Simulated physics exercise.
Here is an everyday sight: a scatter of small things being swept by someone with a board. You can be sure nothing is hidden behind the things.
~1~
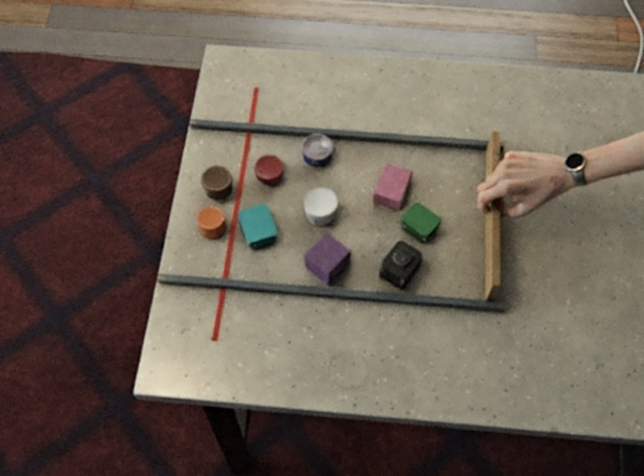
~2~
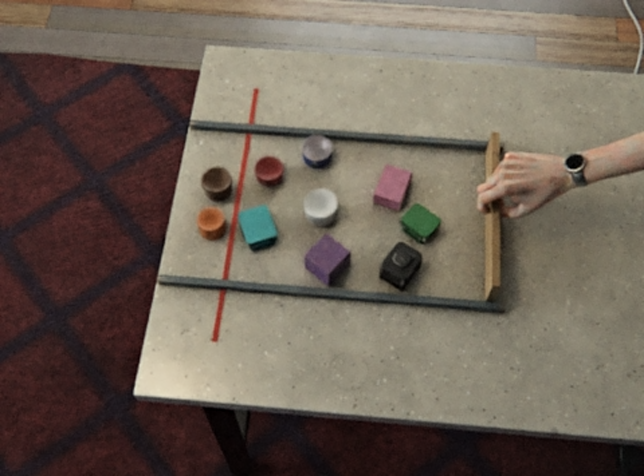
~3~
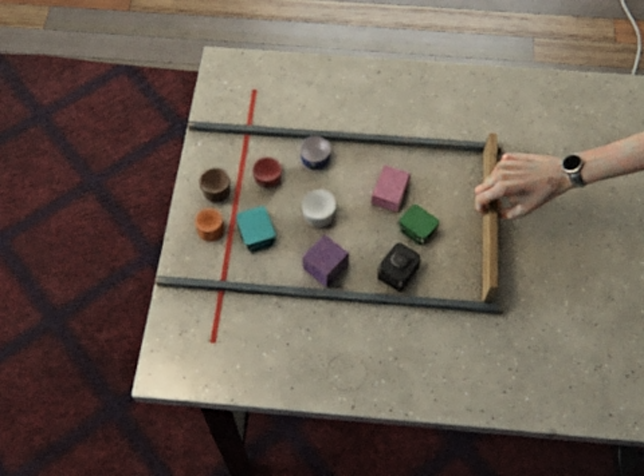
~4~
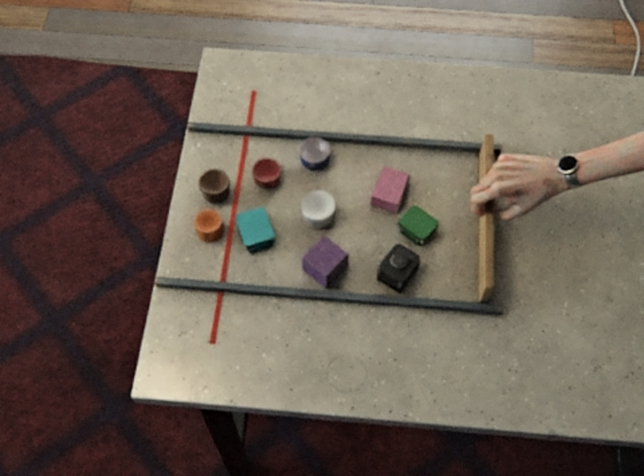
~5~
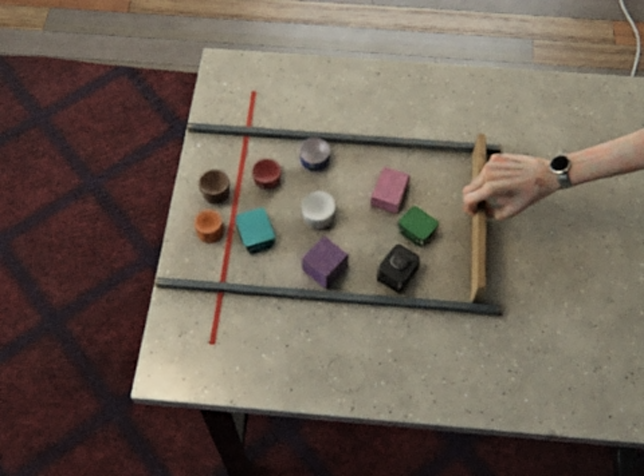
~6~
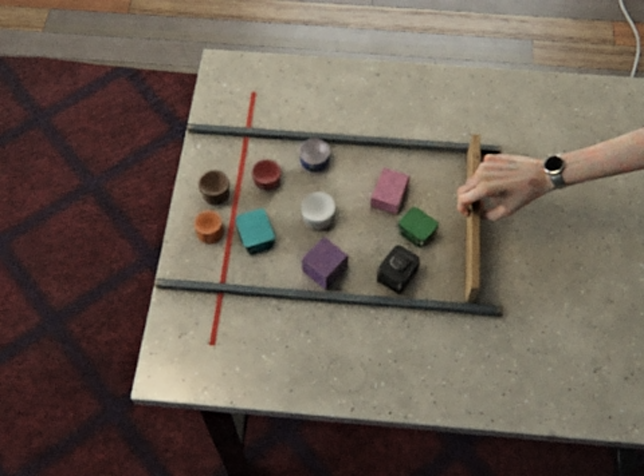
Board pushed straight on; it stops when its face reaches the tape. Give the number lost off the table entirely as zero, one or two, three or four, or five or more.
The push will send just one or two off the table.
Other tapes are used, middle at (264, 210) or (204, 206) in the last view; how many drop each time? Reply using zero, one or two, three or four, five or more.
For the first tape, zero; for the second, at least five.
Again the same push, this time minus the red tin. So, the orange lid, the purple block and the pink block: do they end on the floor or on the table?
Orange lid: Over the edge. Purple block: Still there. Pink block: Still there.
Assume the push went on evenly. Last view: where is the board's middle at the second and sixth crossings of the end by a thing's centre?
I'd say close to (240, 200), then close to (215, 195).
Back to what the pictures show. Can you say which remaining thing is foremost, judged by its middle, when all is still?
That's the turquoise case.
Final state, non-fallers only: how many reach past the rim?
I count 1 overhanging.
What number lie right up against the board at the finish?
Number in contact with it: 4.
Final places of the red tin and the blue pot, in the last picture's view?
The red tin at (198, 170), the blue pot at (229, 150).
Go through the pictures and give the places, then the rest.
In the first frame, brown tin (218, 184); orange lid (212, 223); turquoise case (258, 227); board (493, 214); tape (237, 204).
In the second frame, orange lid (212, 224); green case (420, 224).
In the third frame, turquoise case (256, 229); black case (399, 267).
In the fourth frame, brown tin (215, 187); blue pot (315, 155).
In the fifth frame, orange lid (209, 226); pink block (390, 190).
In the sixth frame, brown tin (215, 188); orange lid (209, 227); turquoise case (255, 232); board (473, 217); tape (235, 208).
A little later, none off yet; brown tin at rest near (215, 188); orange lid at rest near (209, 227); turquoise case at rest near (255, 232).
Next, none off yet; brown tin shifted a little near (200, 185); orange lid shifted about its own width near (172, 231); turquoise case shifted about its own width near (205, 228).
When it is over, the number that fall off is one or two; down, orange lid and brown tin.
